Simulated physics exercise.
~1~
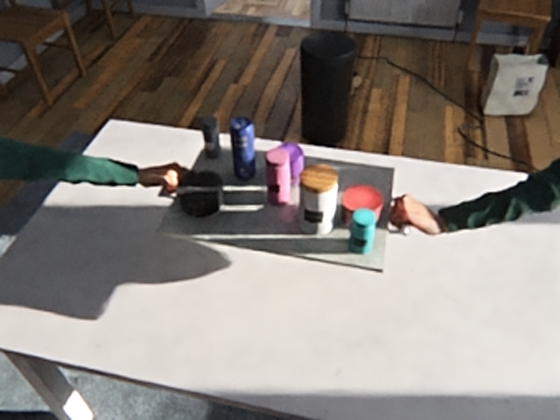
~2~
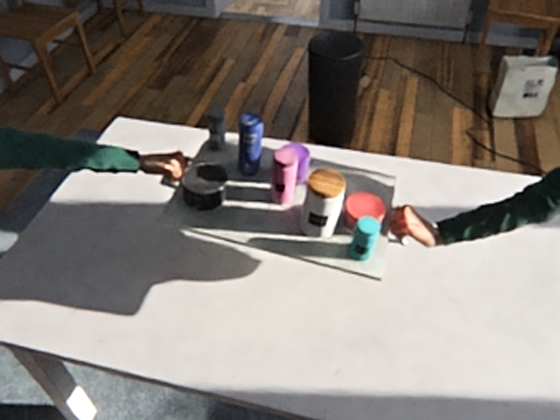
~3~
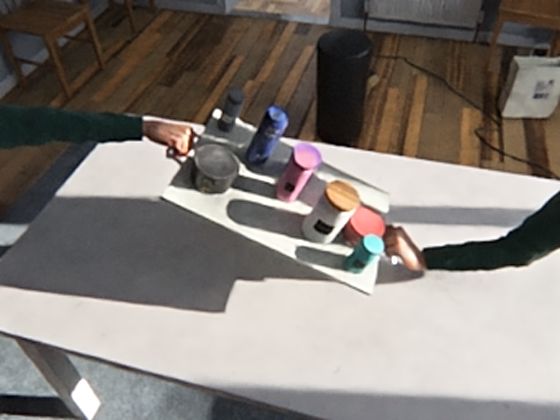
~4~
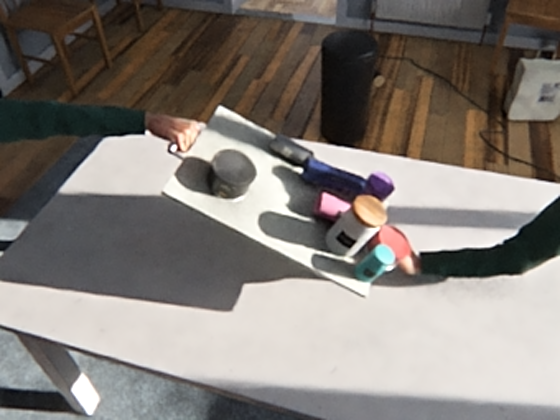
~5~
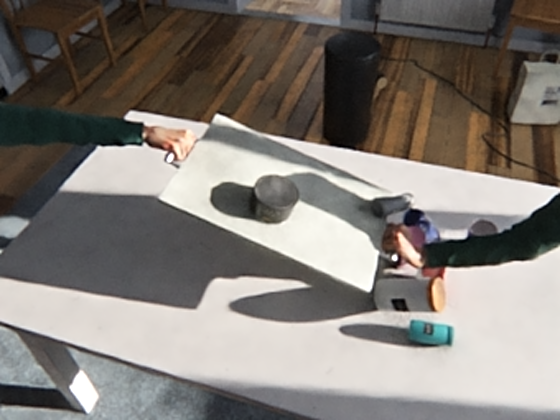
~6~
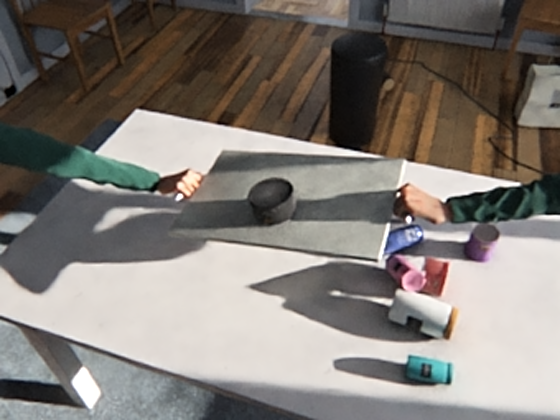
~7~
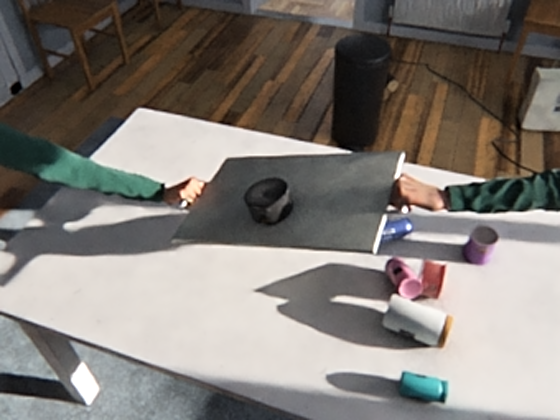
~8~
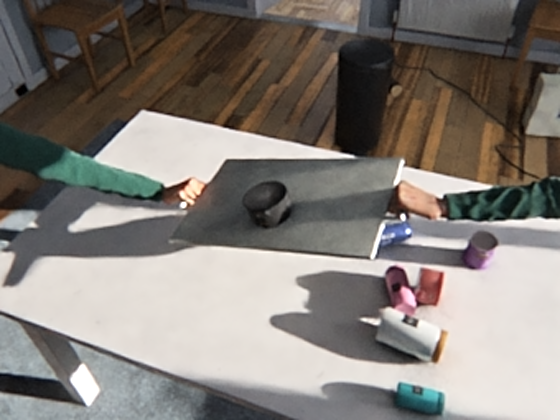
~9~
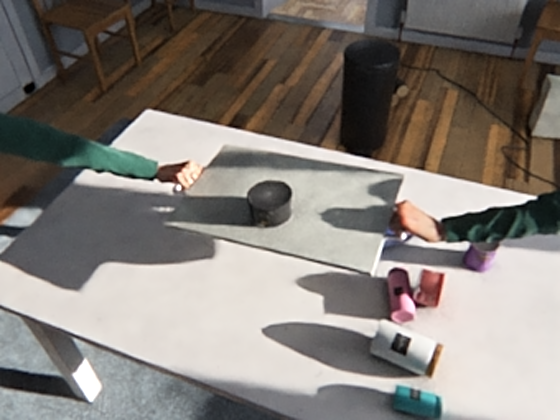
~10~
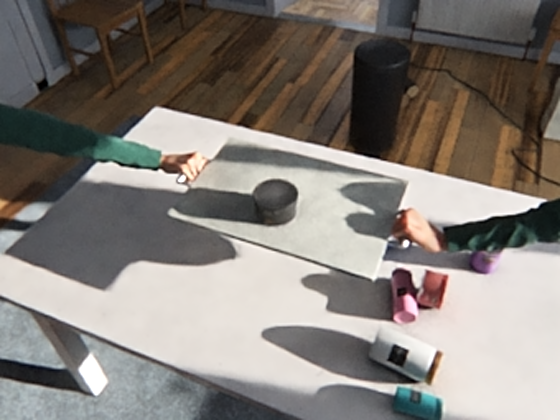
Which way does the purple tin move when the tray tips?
The purple tin moves to the right, going off the tray and onto the table.
